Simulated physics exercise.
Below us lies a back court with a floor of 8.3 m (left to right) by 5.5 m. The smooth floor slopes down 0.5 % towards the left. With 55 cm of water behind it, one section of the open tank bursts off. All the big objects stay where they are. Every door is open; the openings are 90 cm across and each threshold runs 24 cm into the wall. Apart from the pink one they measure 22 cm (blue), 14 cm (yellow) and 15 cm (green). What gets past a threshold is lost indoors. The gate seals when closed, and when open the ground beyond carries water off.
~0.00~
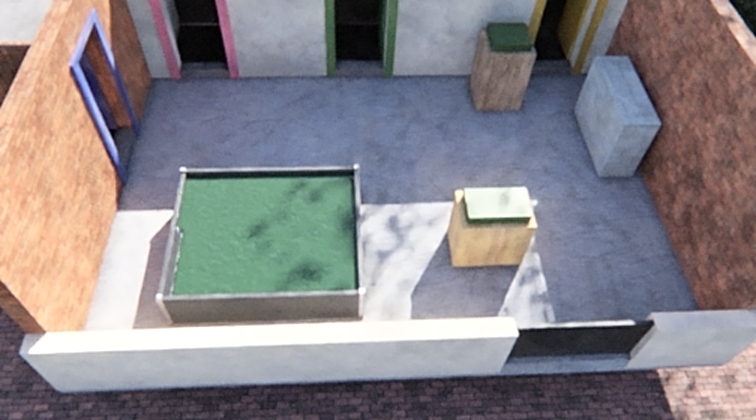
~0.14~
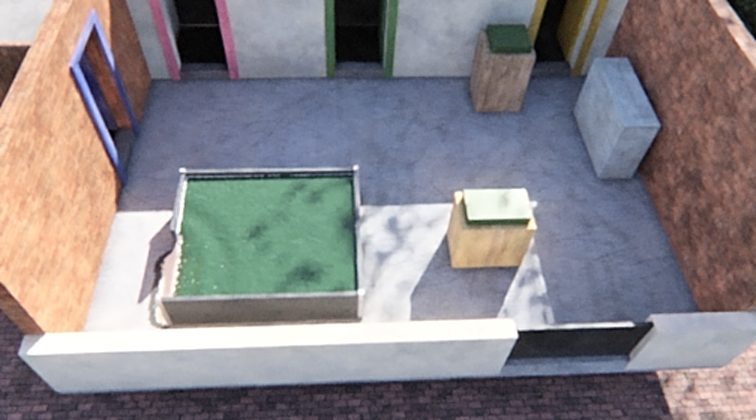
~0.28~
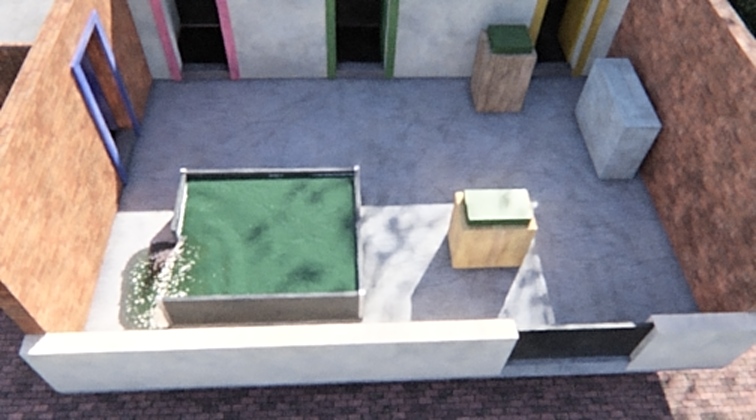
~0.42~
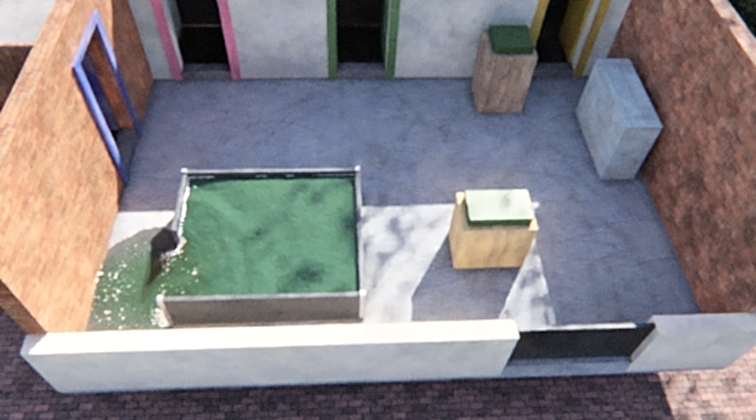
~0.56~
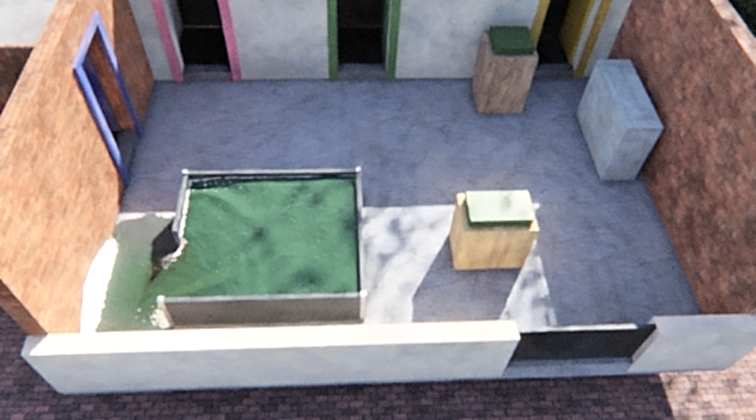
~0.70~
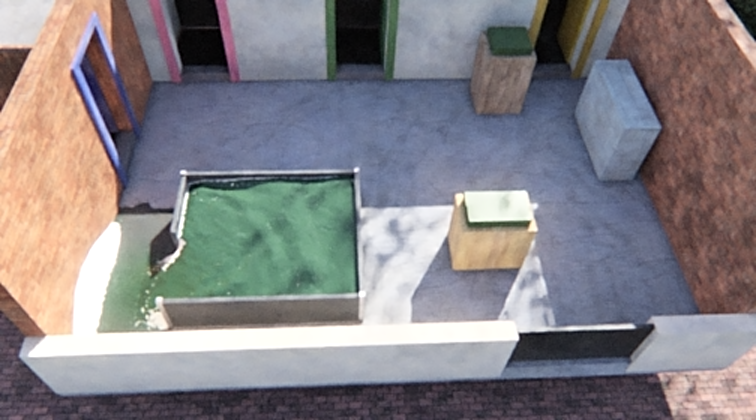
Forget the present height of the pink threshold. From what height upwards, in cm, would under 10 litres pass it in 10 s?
Close to 17 cm is just enough.
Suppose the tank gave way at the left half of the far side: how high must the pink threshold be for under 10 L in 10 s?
Some 28 cm.
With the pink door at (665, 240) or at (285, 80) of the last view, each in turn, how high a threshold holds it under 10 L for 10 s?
About 7.5 and 8.5 cm.
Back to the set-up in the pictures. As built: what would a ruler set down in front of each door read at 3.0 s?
Depths in cm: Blue 6, yellow 0, green 0, pink 18.
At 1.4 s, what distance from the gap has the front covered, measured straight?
Roughly 3.0 m.
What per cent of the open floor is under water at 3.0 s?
About 30 per cent.
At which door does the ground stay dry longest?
Last comes the yellow one.
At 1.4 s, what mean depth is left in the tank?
About 43 cm.
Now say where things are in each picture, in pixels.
The first picture shows still water, 55 cm deep, in the open tank at (267, 230); the pink door at (195, 31) is dry.
In the second picture, water pours out at (176, 281) and has run 0.3 m, to (161, 276); about 10 cm deep outside, 55 cm at the back.
In the third picture, the gap is at (177, 281), the front 0.7 m out at (126, 300); the back of the open tank holds 55 cm.
In the fourth picture, the gap is at (178, 282), the front 1.1 m out at (90, 317); the back of the open tank holds 55 cm.
In the fifth picture, the gap is at (179, 283), the front 1.2 m out at (114, 233); the back of the open tank holds 55 cm.
In the sixth picture, the gap is at (177, 283), the front 1.4 m out at (118, 215); the back of the open tank holds 55 cm; the pink door at (196, 34), 4.4 m from the gap, is still 3.2 m from the nearest water.
After 1.4 s water covers 10 % of the floor, deepest (54 cm) near (77, 366); it has not reached the pink door.
After 3.0 s water covers 30 % of the floor, deepest (38 cm) near (77, 366); 18 cm at the pink door, 0 litres in over its 15 cm threshold.
After 10.0 s water covers 100 % of the floor, deepest (14 cm) near (77, 366); 10 cm at the pink door, 22 litres in over its 15 cm threshold.
At the pink door as built, the water arrived by 2.5 s and peaked near 22 cm at 3.2 s.
With a threshold of 15 cm, 22 litres would have come in within the 10 s; with 20 cm, 1 litre. So under 10 litres takes about 17 cm.
